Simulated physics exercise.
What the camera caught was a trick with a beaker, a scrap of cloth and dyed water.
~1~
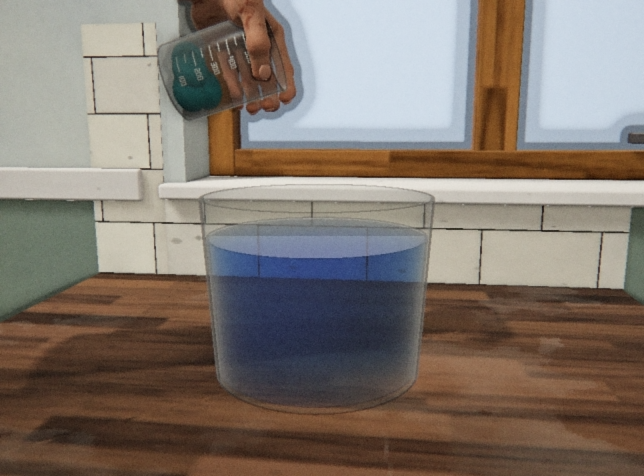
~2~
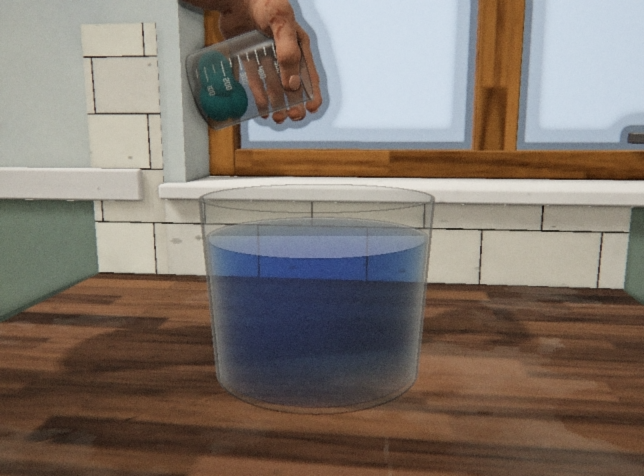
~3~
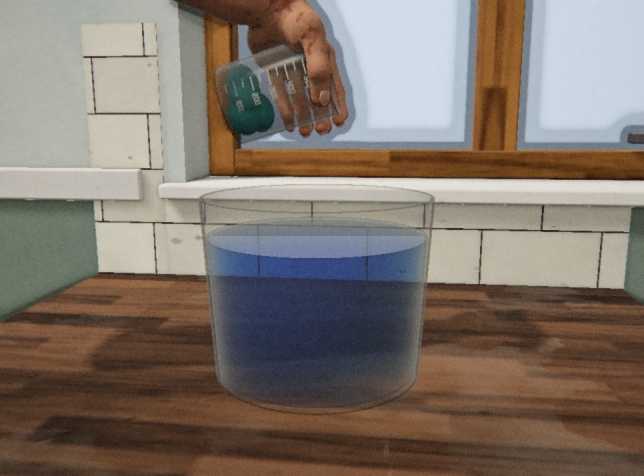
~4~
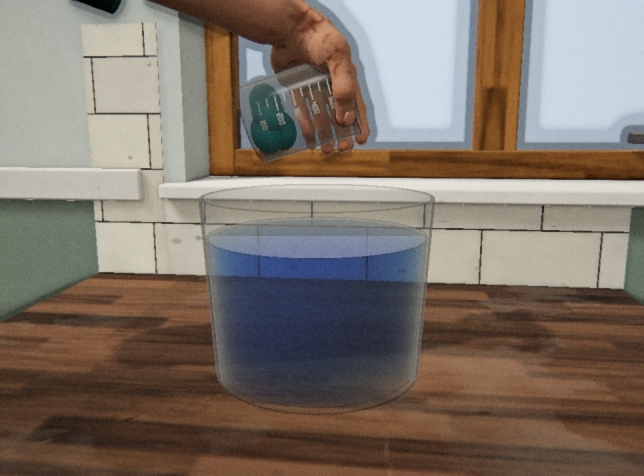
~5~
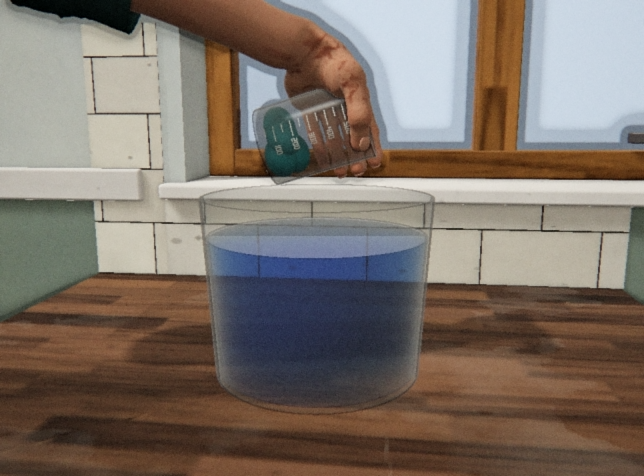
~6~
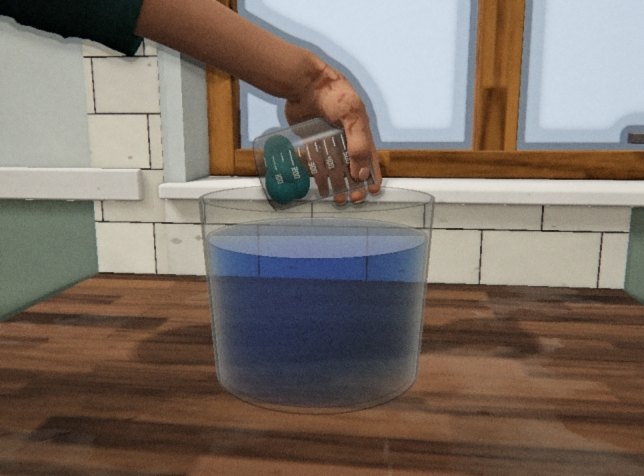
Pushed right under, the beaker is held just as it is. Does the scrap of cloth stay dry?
No.
Shortly, the beaker enters the dyed water.
Then, dyed water pours in as the air escapes.
At the finish, the beaker is under, flooded, and the scrap of cloth is wet.
